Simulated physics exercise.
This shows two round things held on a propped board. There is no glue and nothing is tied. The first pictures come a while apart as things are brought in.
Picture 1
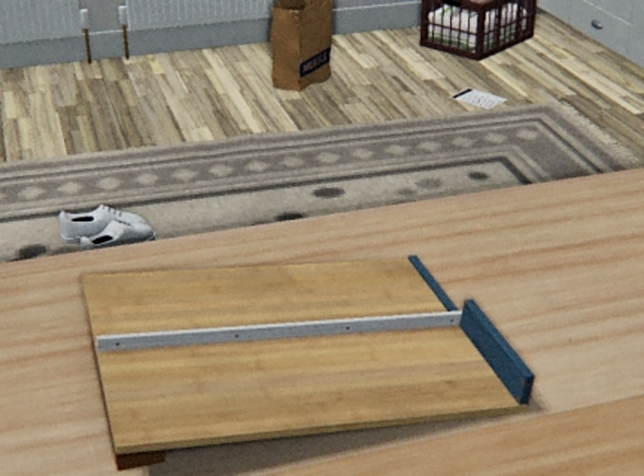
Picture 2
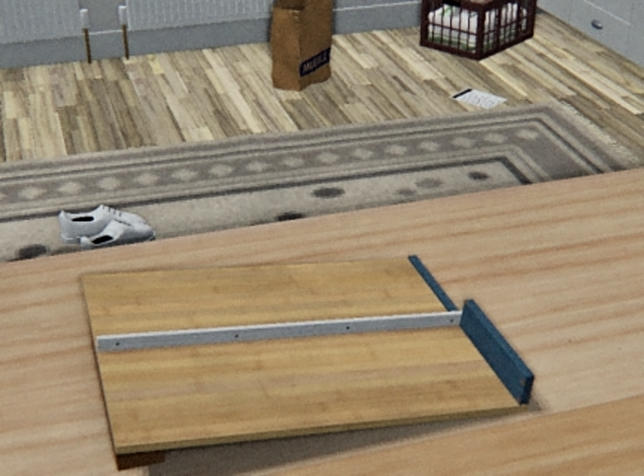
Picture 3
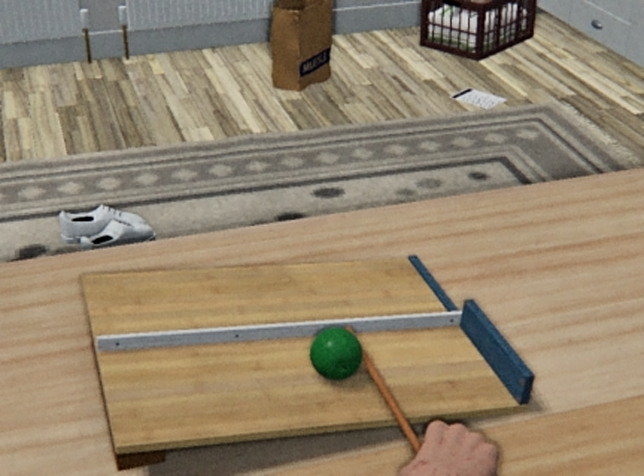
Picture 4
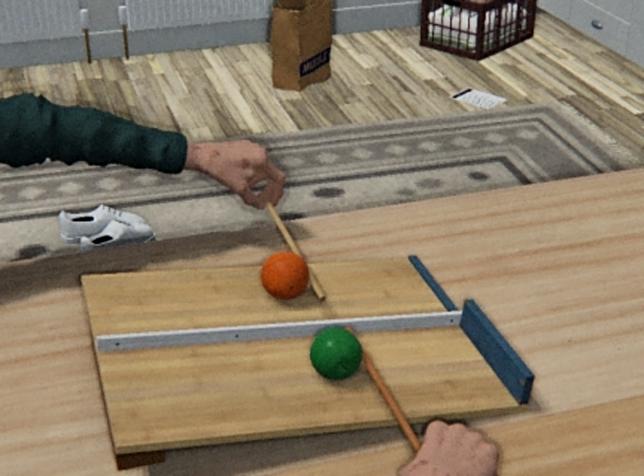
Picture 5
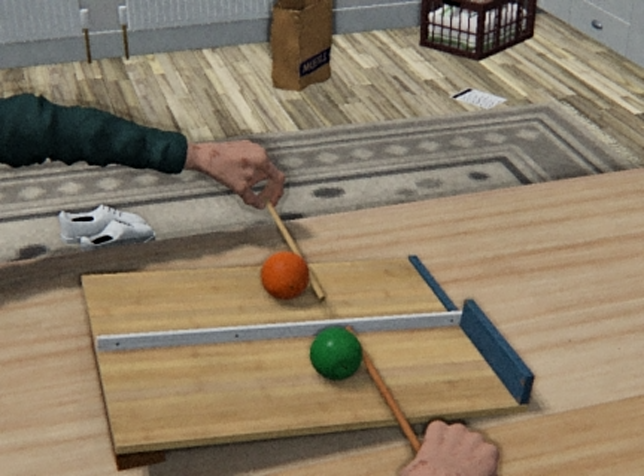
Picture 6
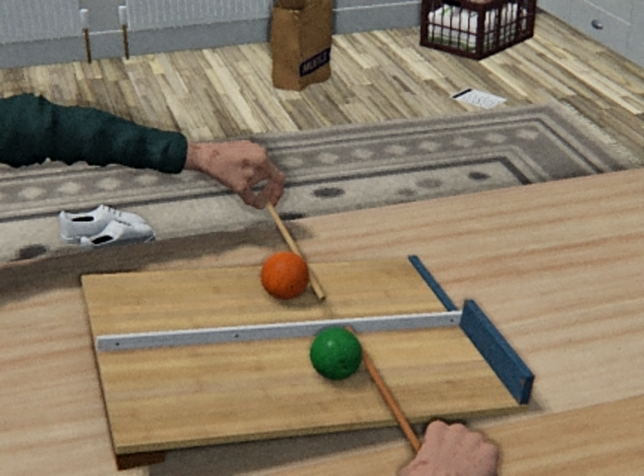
A hand set a green ball on the near side of a divided wooden board, holding it with a stick, then another hand held an orange ball across the divider, and both stayed still.
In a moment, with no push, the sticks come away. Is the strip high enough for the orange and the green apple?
Outcome: The orange will pass the strip, the green apple will be retained by the strip.
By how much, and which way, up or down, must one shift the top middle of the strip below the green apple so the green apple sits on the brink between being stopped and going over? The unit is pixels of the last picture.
20 pixels or so, going down.
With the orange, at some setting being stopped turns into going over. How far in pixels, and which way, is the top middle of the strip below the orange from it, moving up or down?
Close to 4 pixels in the upward direction.
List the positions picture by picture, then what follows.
The first frame shows board (293, 326).
The second frame shows board (293, 326).
The third frame shows board (293, 326).
The fourth frame shows held back by the sticks; green apple (337, 354); board (293, 326).
The fifth frame shows held back by the sticks; orange (286, 276); board (293, 326).
The sixth frame shows held back by the sticks; orange (286, 276); green apple (337, 354); board (293, 326).
Then, 0.70 s later than the last frame, orange rolling on the board near (400, 270); green apple rolling on the board near (461, 345).
When it is over, the orange goes over the end; the green apple is held by the strip, near (469, 345).
